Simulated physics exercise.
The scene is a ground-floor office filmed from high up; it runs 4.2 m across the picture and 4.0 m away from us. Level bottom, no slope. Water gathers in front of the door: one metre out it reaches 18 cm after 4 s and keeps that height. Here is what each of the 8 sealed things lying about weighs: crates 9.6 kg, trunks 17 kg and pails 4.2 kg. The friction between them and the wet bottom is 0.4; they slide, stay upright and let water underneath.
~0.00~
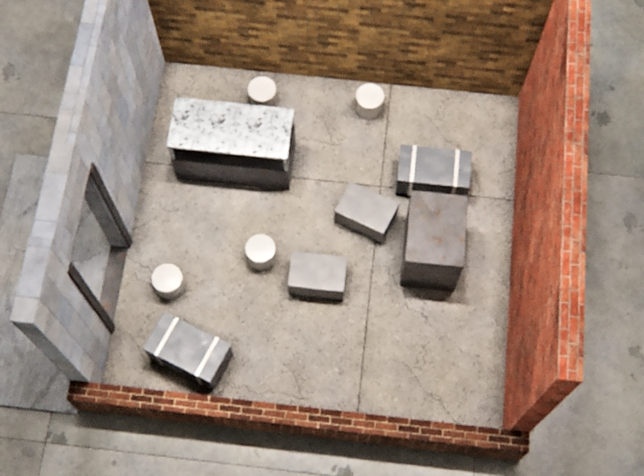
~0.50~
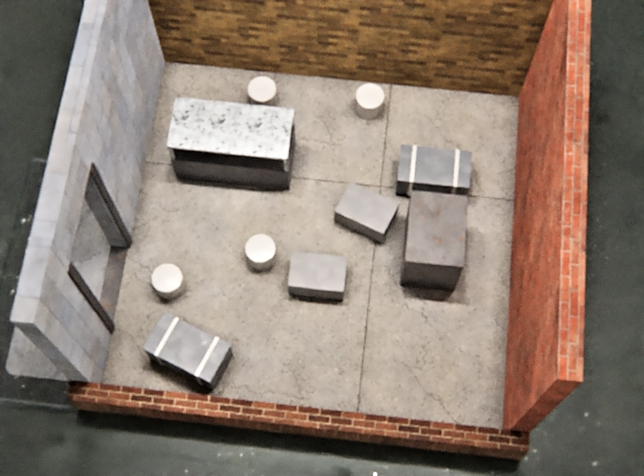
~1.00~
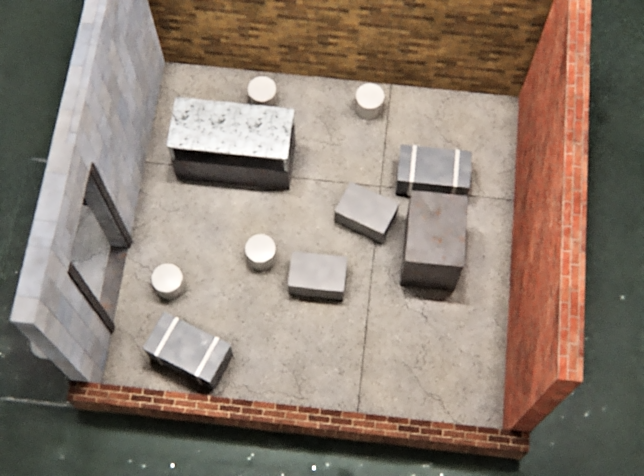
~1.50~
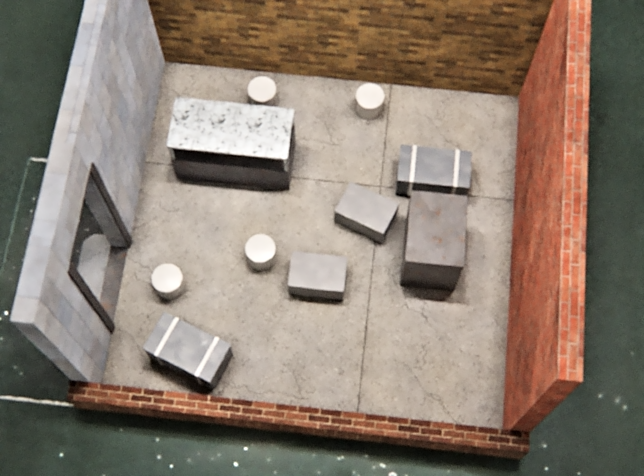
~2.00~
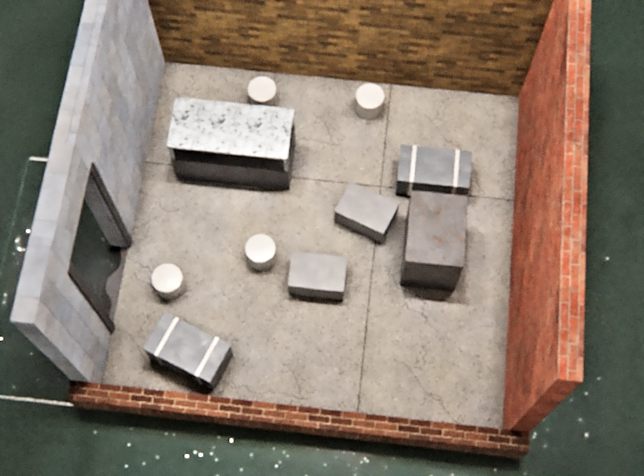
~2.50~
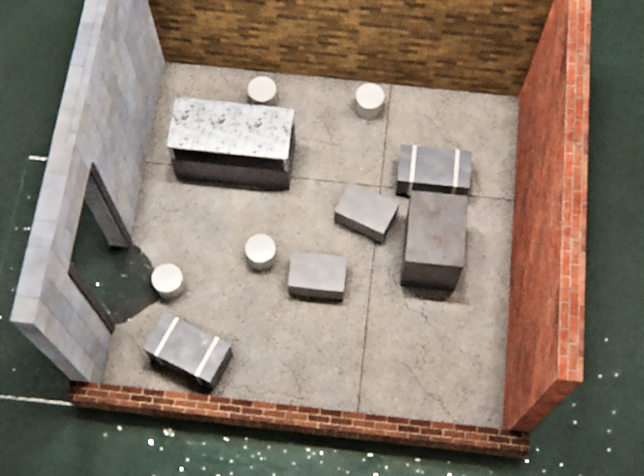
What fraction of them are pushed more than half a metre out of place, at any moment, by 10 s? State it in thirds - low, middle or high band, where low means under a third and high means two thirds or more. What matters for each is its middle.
Middle band.
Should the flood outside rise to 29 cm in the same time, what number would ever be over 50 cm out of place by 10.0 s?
That would give 7.
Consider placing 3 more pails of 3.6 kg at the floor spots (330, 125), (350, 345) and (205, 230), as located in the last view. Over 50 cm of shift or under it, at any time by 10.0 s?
In that order: Under, over, past it.
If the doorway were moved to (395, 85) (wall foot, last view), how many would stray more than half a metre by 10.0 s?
Result: 4 of them.
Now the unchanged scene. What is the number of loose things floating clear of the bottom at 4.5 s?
Of them, 0.
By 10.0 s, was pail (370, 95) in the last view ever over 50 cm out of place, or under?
Result: Stayed within.
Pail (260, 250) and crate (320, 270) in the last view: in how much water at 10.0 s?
First roughly 3 cm, second roughly 6 cm.
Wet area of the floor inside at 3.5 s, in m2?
Roughly 2.0 m2 of it is wet.
After 3.5 s 0 of 8 are over 50 cm from their spots; 0 afloat.
After 4.5 s 1 of 8 are over 50 cm from their spots; 0 afloat.
After 7.0 s 4 of 8 are over 50 cm from their spots; 1 afloat.
After 10.0 s 5 of 8 are over 50 cm from their spots, and 5 have been at some point; 3 afloat.
